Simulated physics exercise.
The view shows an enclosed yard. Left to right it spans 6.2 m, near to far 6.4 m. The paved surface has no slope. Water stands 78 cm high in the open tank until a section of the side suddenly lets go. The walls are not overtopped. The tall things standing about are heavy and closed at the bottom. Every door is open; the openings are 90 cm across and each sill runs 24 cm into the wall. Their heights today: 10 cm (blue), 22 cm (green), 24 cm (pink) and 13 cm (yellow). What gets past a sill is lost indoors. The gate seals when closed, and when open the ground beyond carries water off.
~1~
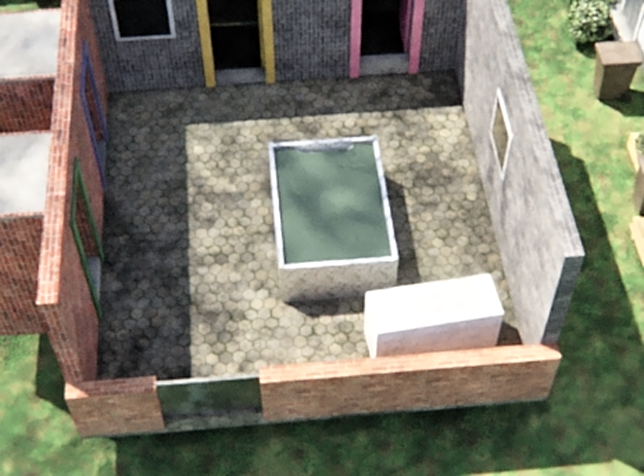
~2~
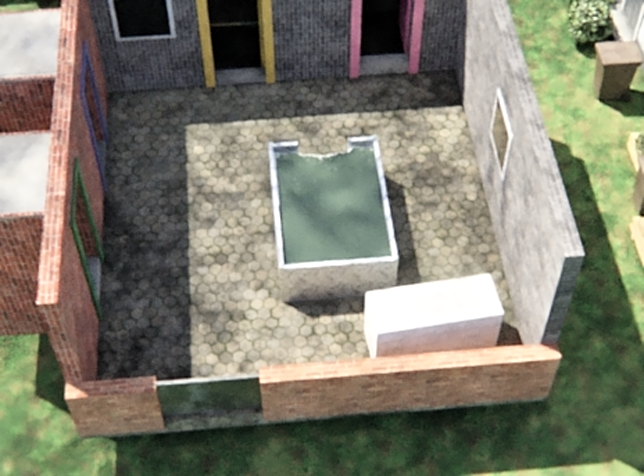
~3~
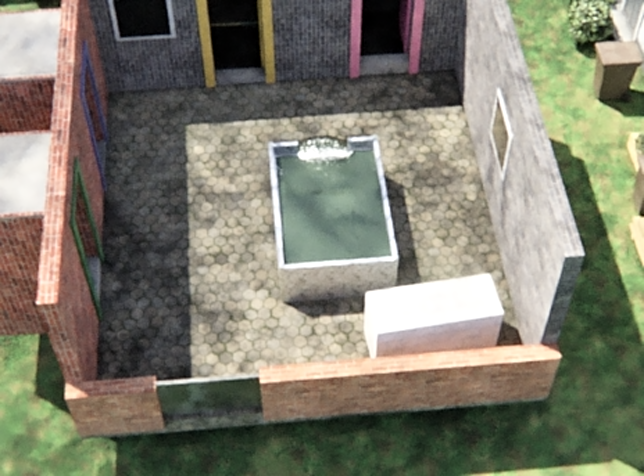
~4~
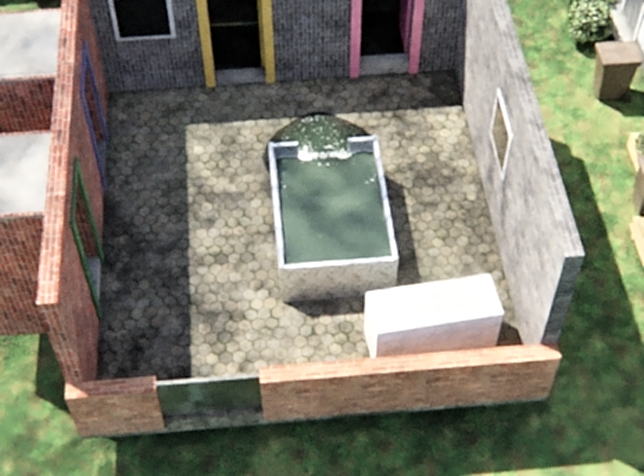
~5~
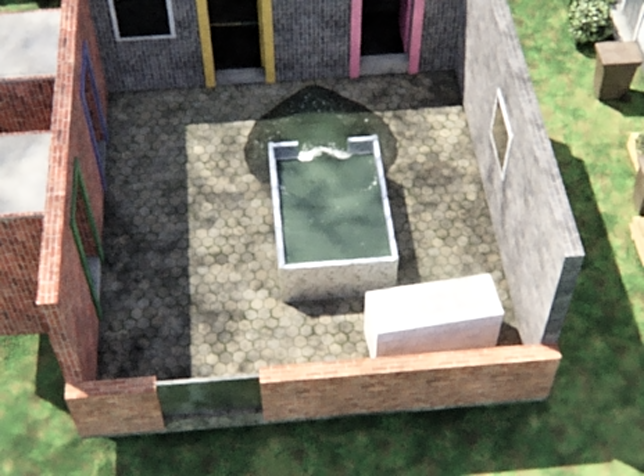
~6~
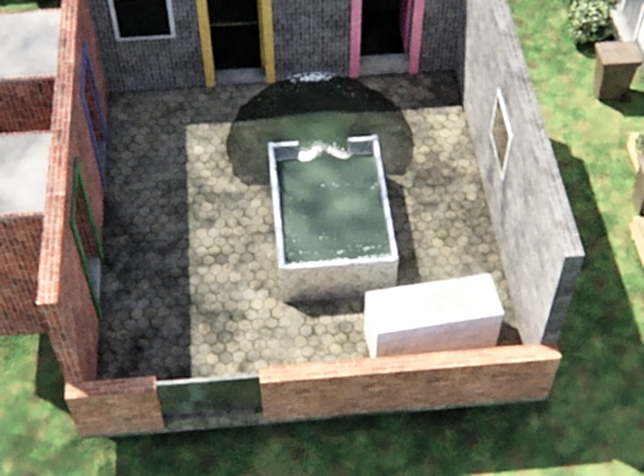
A raised rectangular tank of dark green water stands in a walled, paved yard seen from high above, the camera still. Brick walls run along the left and front, grey walls along the back and right, with yellow and pink doorways behind and a white block near the front right. The tank's far side opens, water pours out foaming, and a dark rounded sheet spreads across the paving behind and beside it.
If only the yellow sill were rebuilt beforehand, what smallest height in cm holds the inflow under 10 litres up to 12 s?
At least 23 cm or so.
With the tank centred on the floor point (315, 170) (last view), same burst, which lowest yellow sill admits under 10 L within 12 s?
Some 25 cm.
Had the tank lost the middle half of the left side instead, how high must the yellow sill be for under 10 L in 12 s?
Some 6.0 cm.
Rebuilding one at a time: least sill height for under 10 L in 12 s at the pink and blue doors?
Roughly 22 cm at pink and 9.5 cm at blue.
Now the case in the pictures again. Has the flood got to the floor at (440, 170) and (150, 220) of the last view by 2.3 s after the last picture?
In that order: Under water, still dry.
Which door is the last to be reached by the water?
Last comes the green one.
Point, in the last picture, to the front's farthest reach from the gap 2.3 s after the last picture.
Near (109, 96).
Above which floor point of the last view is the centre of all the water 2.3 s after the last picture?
At about (319, 173).
Then, 0.7 s after the last picture water covers 25 % of the floor, deepest (43 cm) near (324, 173); 24 cm at the yellow door, 8 litres in over its 13 cm sill.
Then, 2.3 s after the last picture water covers 35 % of the floor, deepest (32 cm) near (454, 79); 19 cm at the yellow door, 72 litres in over its 13 cm sill.
Then, 11.3 s after the last picture water covers 100 % of the floor, deepest (12 cm) near (301, 394); 6 cm at the yellow door, 93 litres in over its 13 cm sill.
At the yellow door as built, the water peaked near 25 cm, 1.3 s after the last picture.
Run again over the same 12 s with other heights there, 21 litres in over 20 cm, 2 litres over 26.5 cm. The limit of 10 litres is kept from about 23 cm up.
